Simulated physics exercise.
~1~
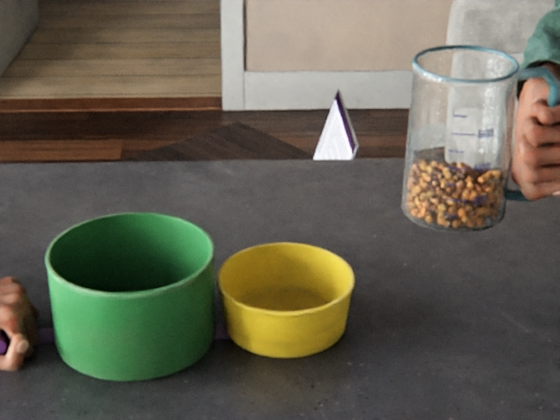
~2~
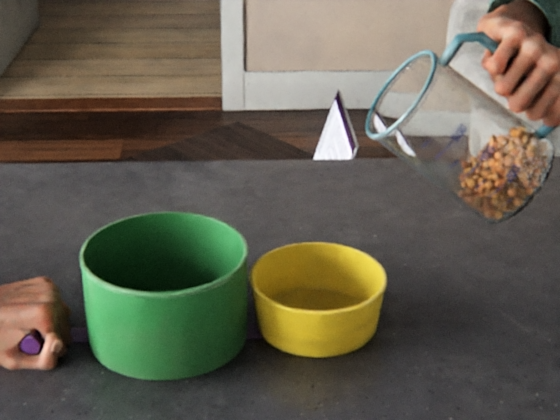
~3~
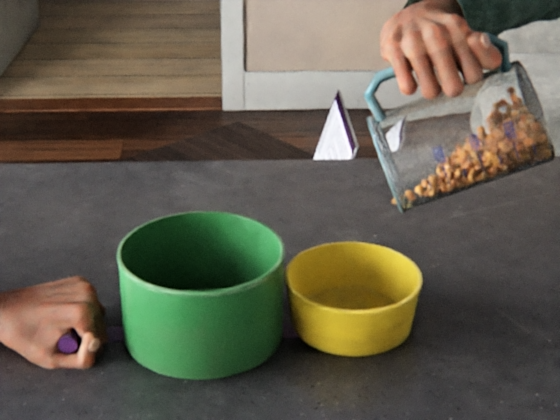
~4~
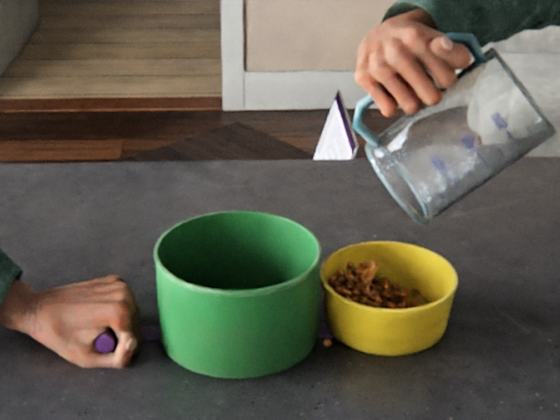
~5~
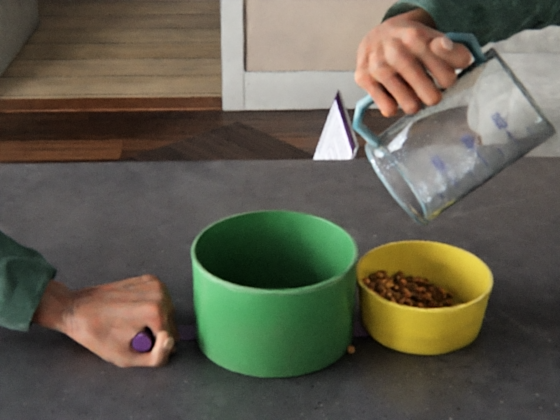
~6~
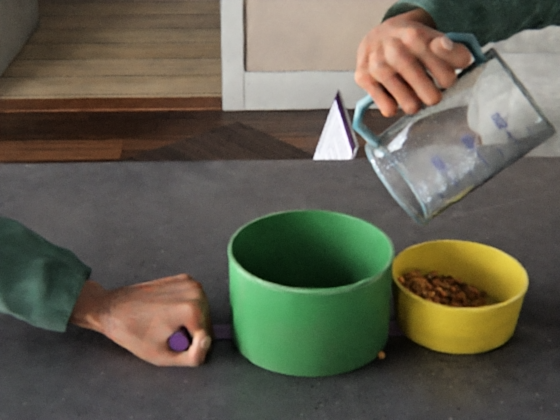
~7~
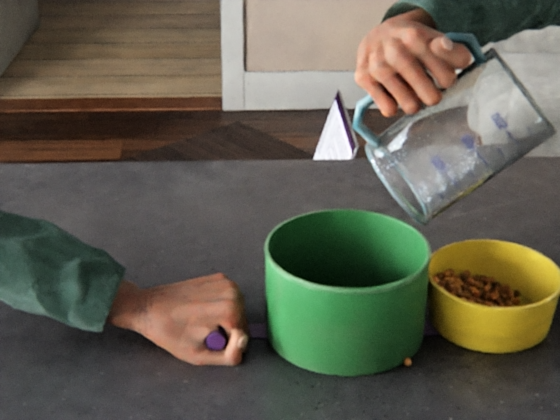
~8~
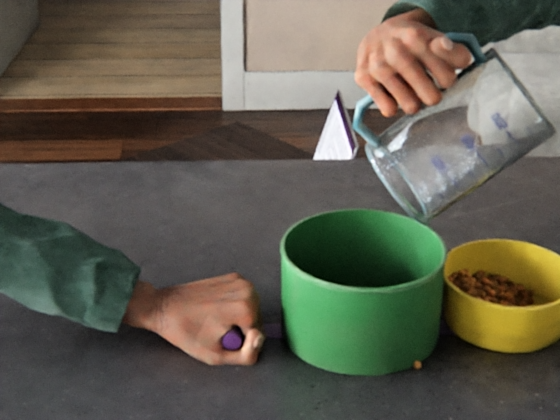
A hand tips chickpeas from a jug into a yellow dish as both containers slide right.
